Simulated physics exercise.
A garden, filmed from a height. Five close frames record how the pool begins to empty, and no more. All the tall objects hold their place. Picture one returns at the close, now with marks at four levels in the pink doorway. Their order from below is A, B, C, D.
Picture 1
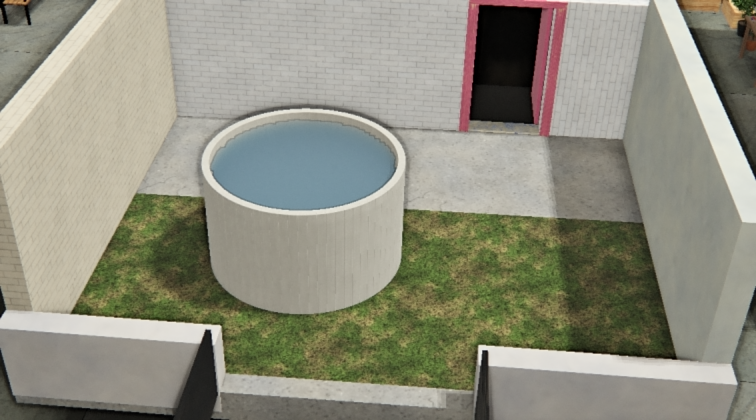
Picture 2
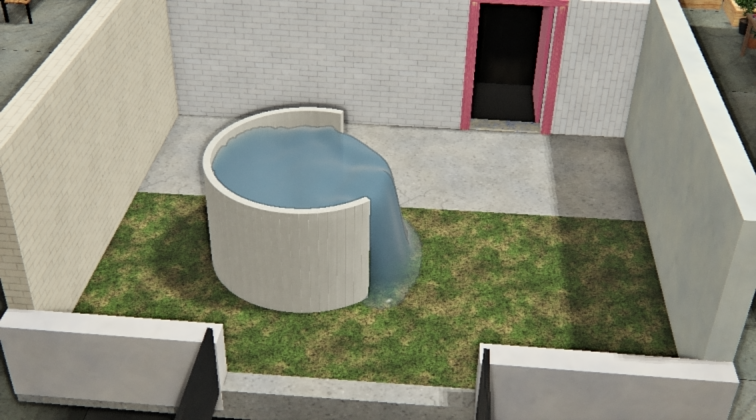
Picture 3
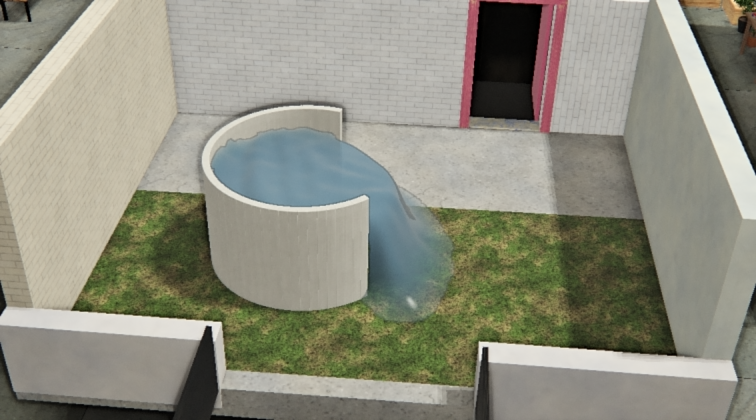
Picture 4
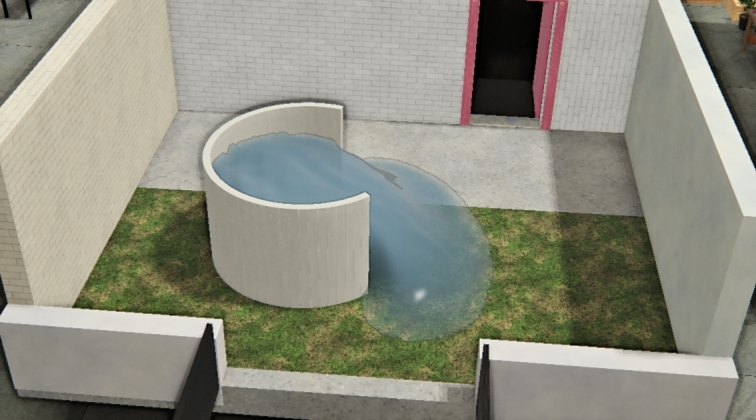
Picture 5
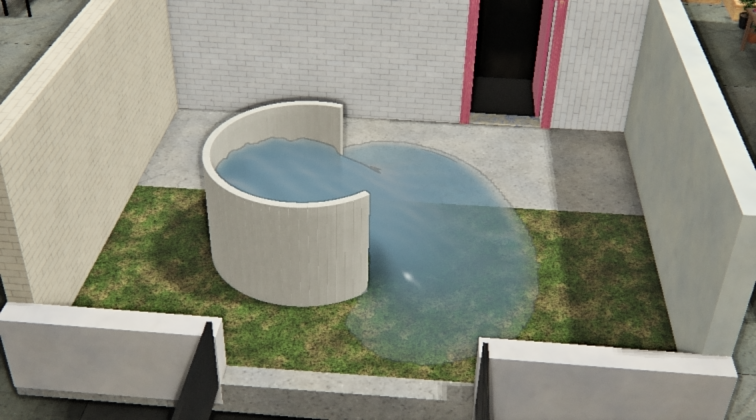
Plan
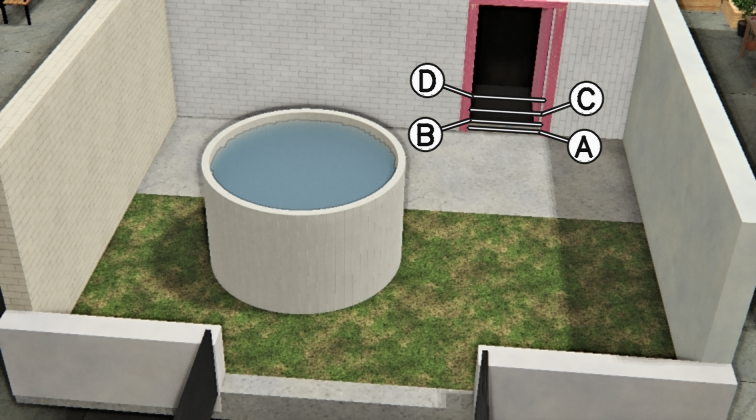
A round, pale pool full of blue water stands left of centre in a walled yard of patchy grass and grey paving, seen from a height by a still camera. A pink-framed doorway opens in the white brick wall behind, and a gap divides the low front wall. The pool's right side disappears, and water pours out rightward, spreading in a widening rounded sheet over grass and paving.
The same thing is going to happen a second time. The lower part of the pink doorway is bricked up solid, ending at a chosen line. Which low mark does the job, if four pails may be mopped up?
C is the one.
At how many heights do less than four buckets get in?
Two of the four.
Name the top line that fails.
The answer is B.
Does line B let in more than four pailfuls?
Yes, it does.
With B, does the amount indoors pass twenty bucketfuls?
No.
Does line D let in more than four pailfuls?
No.
On the marked copy, A at (504, 130); B at (505, 122); C at (506, 111); D at (508, 98); from the bottom up A, B, C, D.
With A, dozens of bucketfuls pour in.
With B, about 10 bucketfuls get in.
With C, a splash gets over, under a bucket.
With D, nothing gets over.
